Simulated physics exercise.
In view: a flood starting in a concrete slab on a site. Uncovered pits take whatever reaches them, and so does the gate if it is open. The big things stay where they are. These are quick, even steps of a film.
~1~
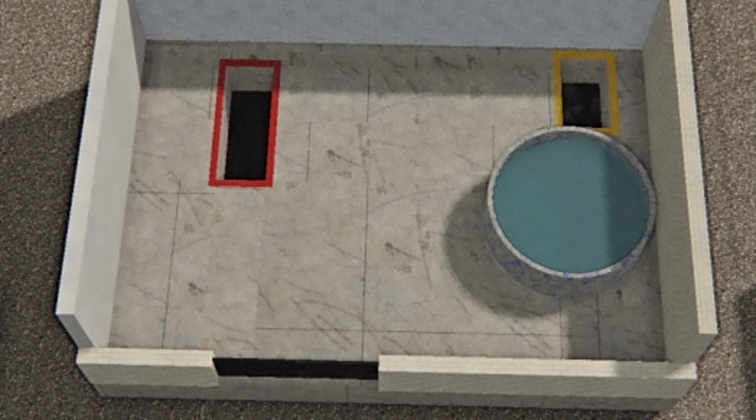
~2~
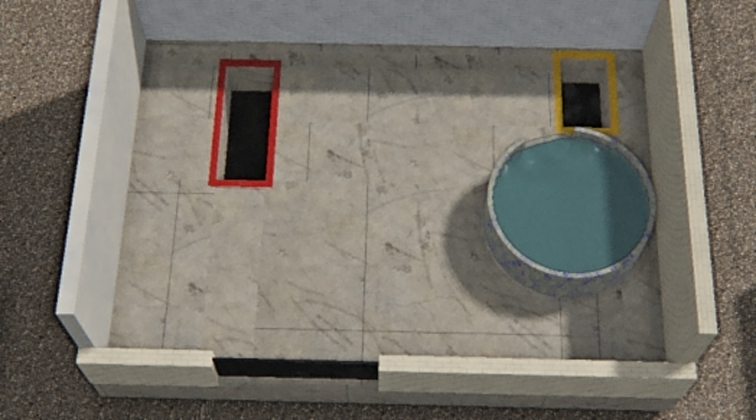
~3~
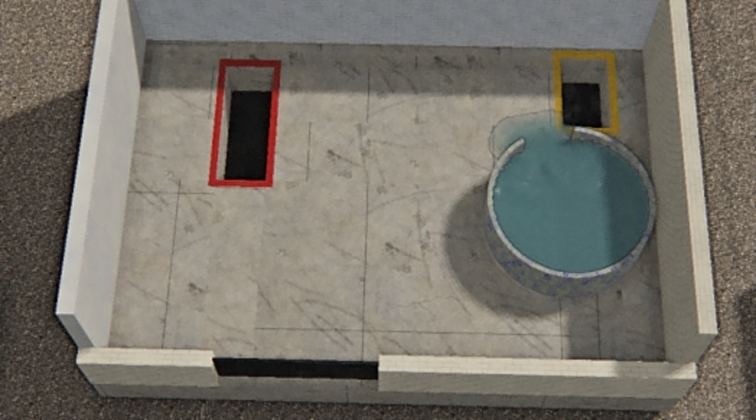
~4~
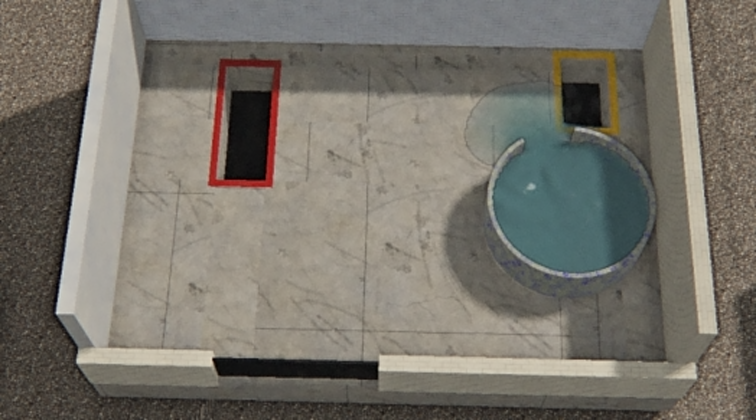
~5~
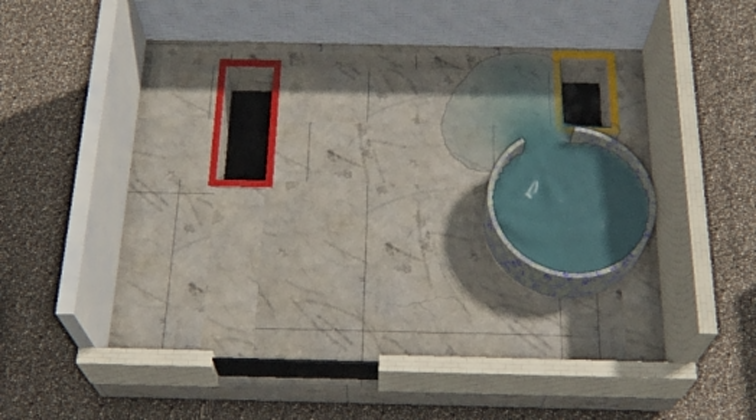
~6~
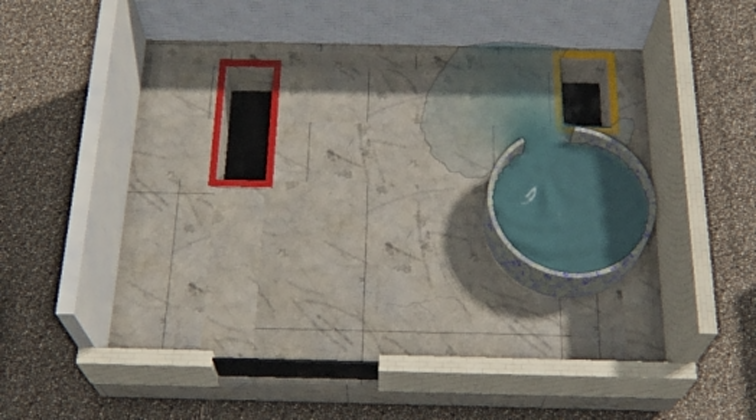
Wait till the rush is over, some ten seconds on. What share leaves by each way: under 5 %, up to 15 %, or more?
In the end: The gate takes not even 5 %; the red pit takes above 15 %; the yellow pit takes above 15 %.
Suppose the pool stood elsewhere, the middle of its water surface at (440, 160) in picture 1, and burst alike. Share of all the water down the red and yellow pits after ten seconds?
Parts in a hundred: Red 35, yellow 20.
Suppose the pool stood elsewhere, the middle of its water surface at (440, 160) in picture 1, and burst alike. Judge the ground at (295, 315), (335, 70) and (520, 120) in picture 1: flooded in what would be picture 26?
In that order: Not flooded, covered, covered.
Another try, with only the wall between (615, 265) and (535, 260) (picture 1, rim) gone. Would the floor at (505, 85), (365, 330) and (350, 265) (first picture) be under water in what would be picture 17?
One after the other: No water, under water, covered.
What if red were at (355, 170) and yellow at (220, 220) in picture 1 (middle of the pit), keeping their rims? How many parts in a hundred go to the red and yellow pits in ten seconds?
In per cent: Red 12, yellow 10.
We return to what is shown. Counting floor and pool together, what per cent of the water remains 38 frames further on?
Some 58 per cent.
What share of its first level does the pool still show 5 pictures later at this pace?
I make it 74 per cent.
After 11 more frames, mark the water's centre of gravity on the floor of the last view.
Close to (528, 178).
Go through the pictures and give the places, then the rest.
The first picture shows still water in the pool at (571, 202).
In the second picture, water pours out on the pool's far side and has run to a hidden place.
In the third picture, water pours out on the pool's far side and has run to (499, 129).
In the fourth picture, the front is at (495, 94), out from the gap on the pool's far side.
In the fifth picture, the front is at (494, 60), out from the gap on the pool's far side.
In the sixth picture, water pours out on the pool's far side and has run to (466, 48).
A moment on, water covers 15 % of the floor; the gate 0 %, the red pit 0 %, the yellow pit 4 %.
Next, water covers 20 % of the floor; the gate 0 %, the red pit 0 %, the yellow pit 9 %.
Then, water covers 30 % of the floor; the gate 0 %, the red pit 7 %, the yellow pit 15 %.
Later, water covers 45 % of the floor; the gate 0 %, the red pit 19 %, the yellow pit 23 %.
In the end, water covers 55 % of the floor; the gate 0 %, the red pit 30 %, the yellow pit 29 %.
